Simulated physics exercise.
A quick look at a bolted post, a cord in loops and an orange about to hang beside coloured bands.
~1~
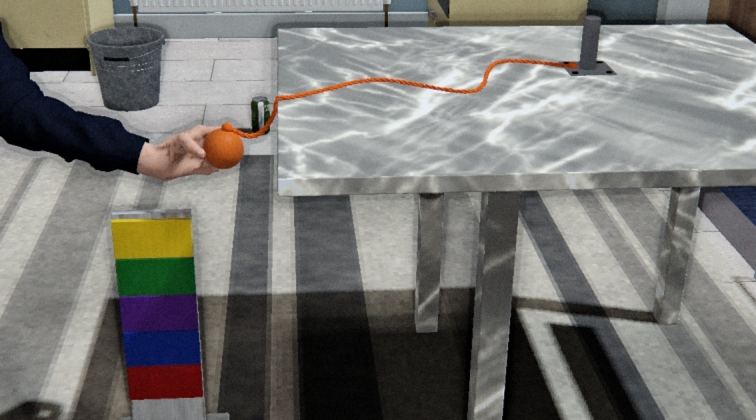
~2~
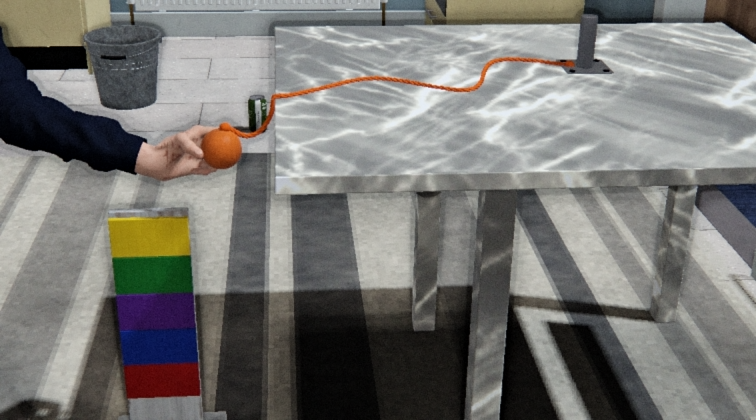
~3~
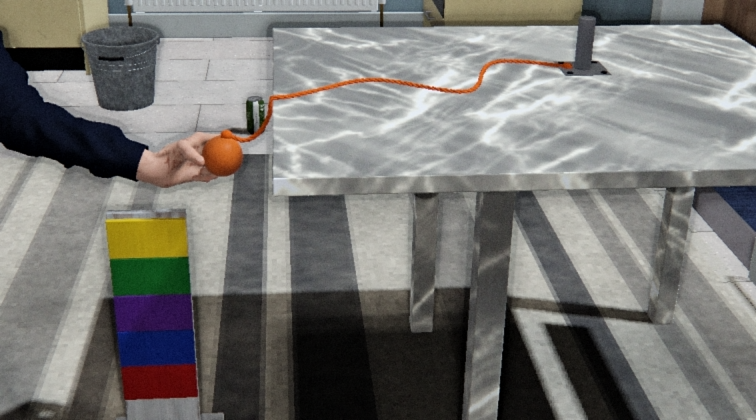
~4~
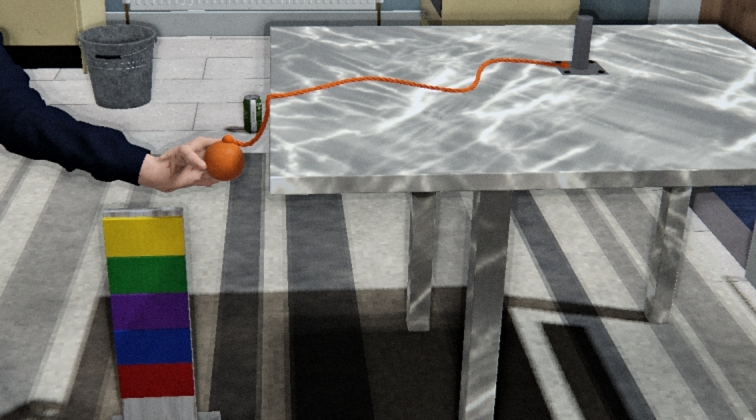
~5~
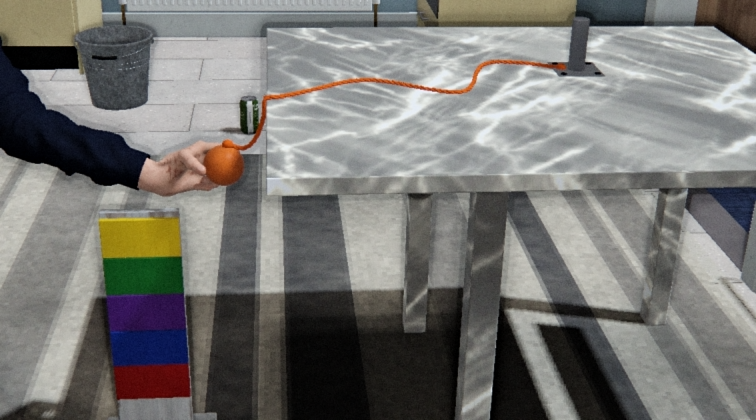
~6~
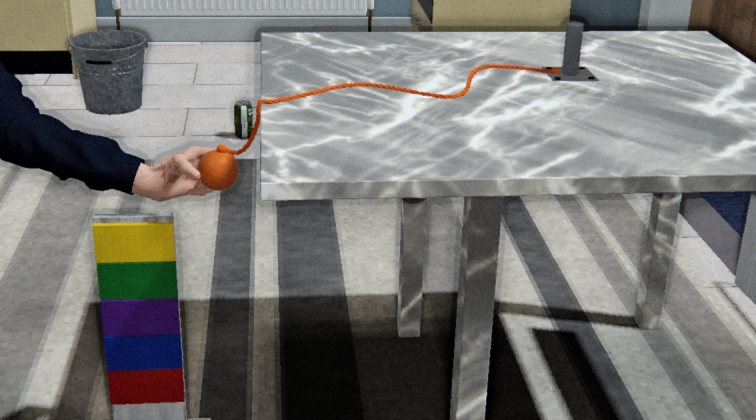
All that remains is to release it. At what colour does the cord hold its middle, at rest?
At green.
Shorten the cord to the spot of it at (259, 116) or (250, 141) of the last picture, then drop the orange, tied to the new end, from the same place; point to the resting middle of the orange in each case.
The places are (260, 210) and (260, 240).
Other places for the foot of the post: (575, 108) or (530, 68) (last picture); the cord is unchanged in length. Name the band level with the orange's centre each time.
It would be purple; purple.
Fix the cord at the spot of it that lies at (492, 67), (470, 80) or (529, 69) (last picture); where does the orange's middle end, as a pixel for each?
In that order: (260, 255), (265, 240) and (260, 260).
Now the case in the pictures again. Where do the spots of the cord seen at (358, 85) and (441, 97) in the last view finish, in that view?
Near (284, 91) and (372, 86).
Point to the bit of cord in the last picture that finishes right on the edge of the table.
Near (333, 88).
Soon after, orange near (226, 278); level with green.
Then, orange near (291, 254); level with green.
Further on, orange near (252, 266); level with green.
At rest, orange near (261, 264); level with green. Its centre hangs level with the green band.
